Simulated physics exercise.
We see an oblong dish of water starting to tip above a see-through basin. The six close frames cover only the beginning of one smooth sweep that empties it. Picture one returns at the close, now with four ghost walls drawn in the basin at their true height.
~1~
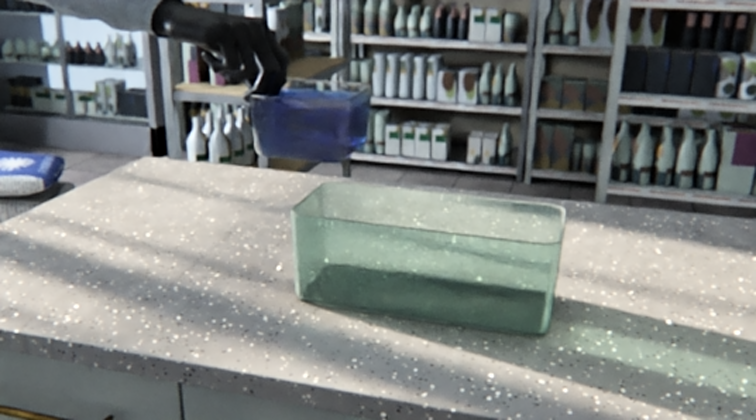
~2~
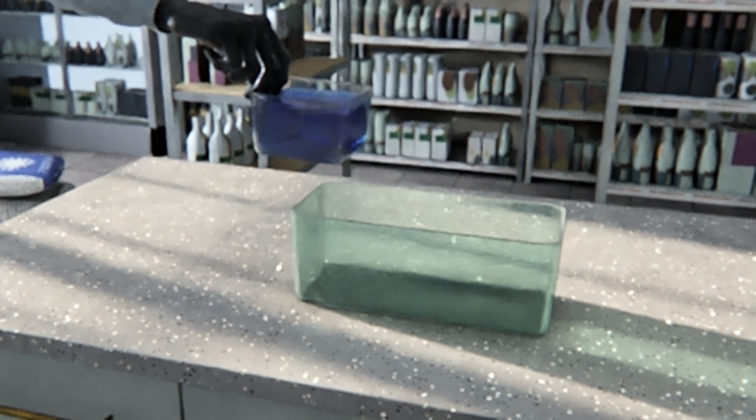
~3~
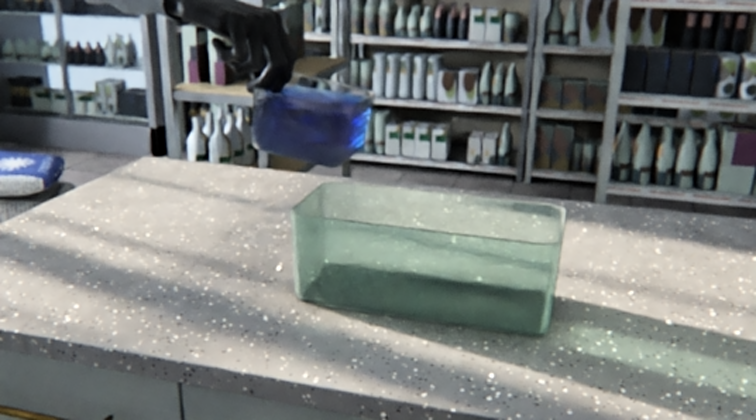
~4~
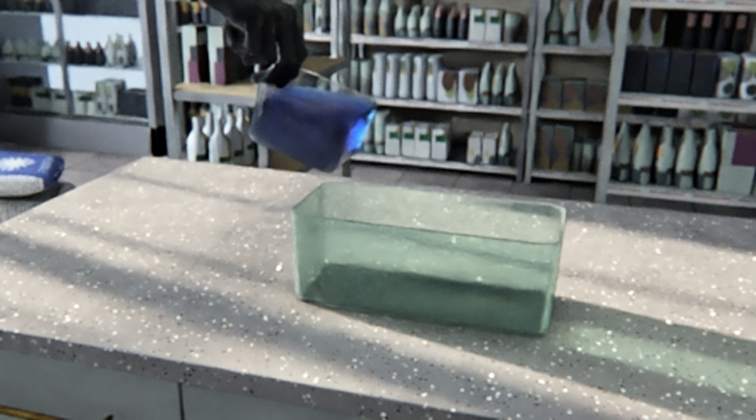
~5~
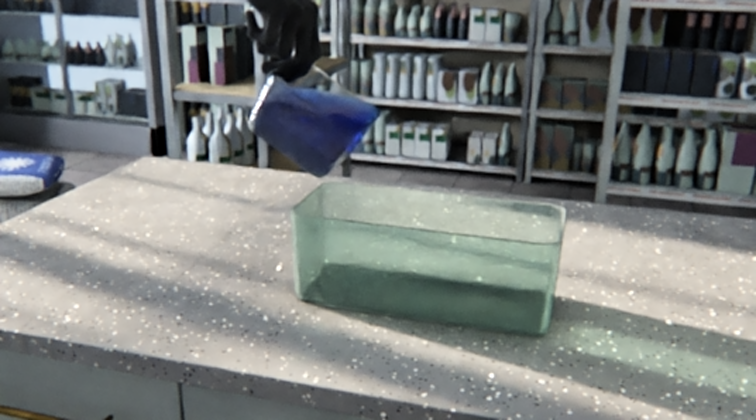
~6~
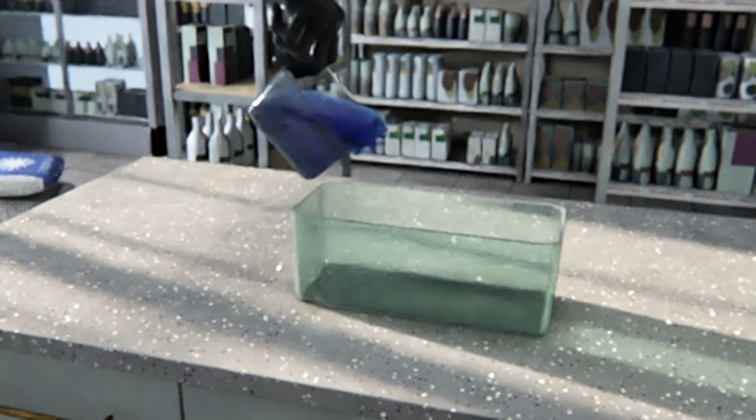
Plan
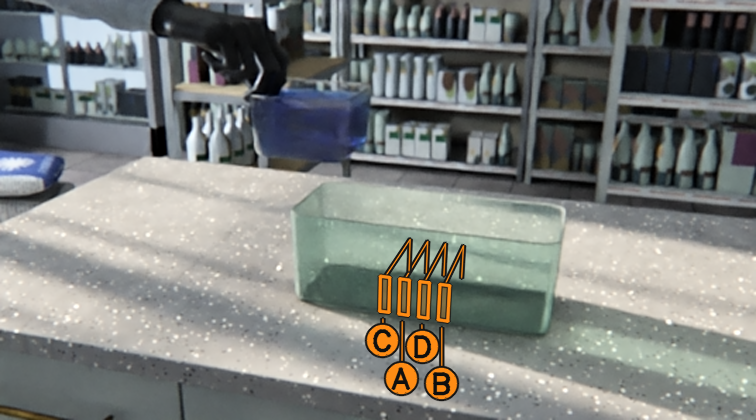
A black-gloved hand tilted a clear, oblong dish of blue water further and further to the right above a see-through greenish basin on a speckled counter, until the water came over its lip.
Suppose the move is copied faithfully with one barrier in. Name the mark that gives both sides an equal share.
C is best.
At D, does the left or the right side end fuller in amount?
The left one.
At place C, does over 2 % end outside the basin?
Yes.
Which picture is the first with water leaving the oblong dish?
Picture 5.
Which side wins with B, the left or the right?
The left side.
On the marked copy, A at (402, 321); B at (441, 327); C at (382, 318); D at (421, 324).
With A, about 73 % ends left of the wall and 20 % right of it; 7 % is lost outside.
With B, about 82 % ends left of the wall and 11 % right of it; 7 % is lost outside.
With C, about 48 % ends left of the wall and 46 % right of it; 6 % is lost outside.
With D, about 80 % ends left of the wall and 15 % right of it; 5 % is lost outside.
